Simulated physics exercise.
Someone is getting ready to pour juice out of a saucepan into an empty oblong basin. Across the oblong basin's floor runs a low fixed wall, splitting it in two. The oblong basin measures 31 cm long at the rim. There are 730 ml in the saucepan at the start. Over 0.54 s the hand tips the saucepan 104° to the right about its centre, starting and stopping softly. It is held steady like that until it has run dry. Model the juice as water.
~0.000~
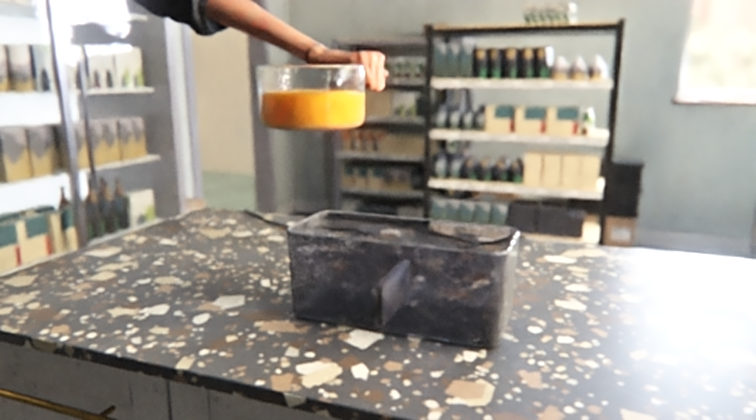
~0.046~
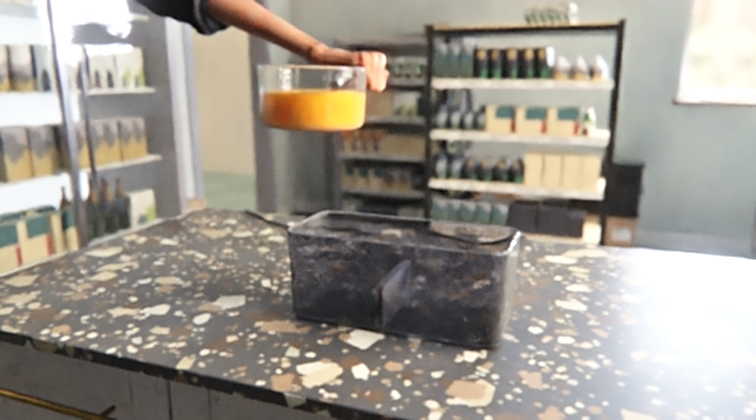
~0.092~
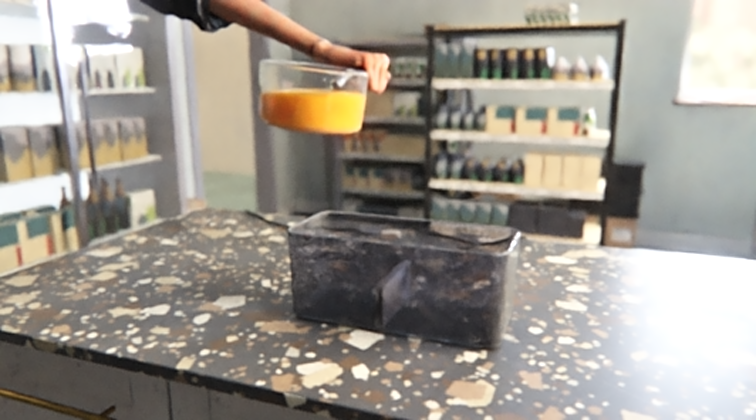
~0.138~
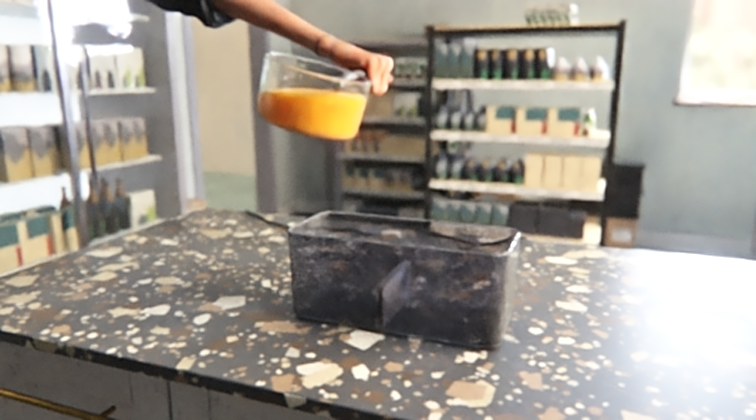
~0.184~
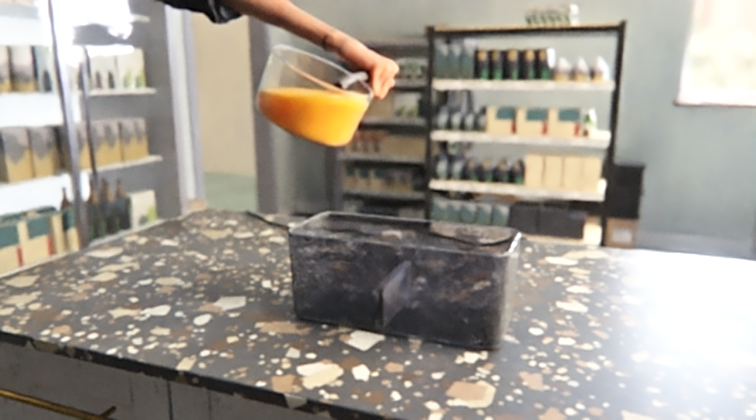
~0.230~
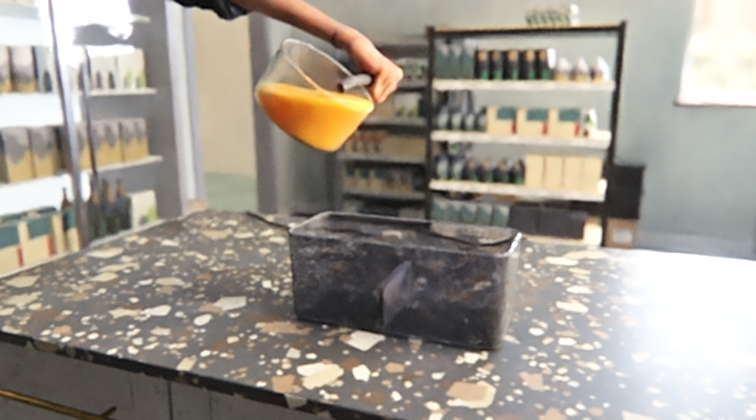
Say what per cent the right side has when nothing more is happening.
It has about 44 per cent.
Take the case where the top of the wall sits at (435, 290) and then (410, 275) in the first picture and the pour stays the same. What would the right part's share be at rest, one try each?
Roughly 15 per cent, then 10 per cent.
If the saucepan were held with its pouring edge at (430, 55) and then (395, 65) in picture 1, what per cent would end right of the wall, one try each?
Some 85 and 85 per cent, in that order.
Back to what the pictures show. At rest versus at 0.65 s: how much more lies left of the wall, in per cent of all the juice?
It comes to about 18 per cent.
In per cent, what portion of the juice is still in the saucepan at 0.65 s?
About 9 % is still there.
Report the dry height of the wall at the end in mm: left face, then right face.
Left 36 mm, right 44 mm.
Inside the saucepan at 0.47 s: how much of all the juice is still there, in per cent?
Around 30 percent.
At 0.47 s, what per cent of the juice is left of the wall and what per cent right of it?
I'd say about 3 left and about 10 right.
By 0.47 s the tilt is 100° and 29 per cent is still to pour, 3 is left of the wall and 11 right of it.
By 0.65 s the tilt is 104° and 9 per cent is still to pour, 35 is left of the wall and 47 right of it.
By 0.84 s the tilt is 104° and 1 per cent is still to pour, 49 is left of the wall and 43 right of it.
By 1.04 s the tilt is 104° and 0 per cent is still to pour, 54 is left of the wall and 44 right of it.
At rest 54 per cent lies left of the wall, 44 right of it and 2 outside.
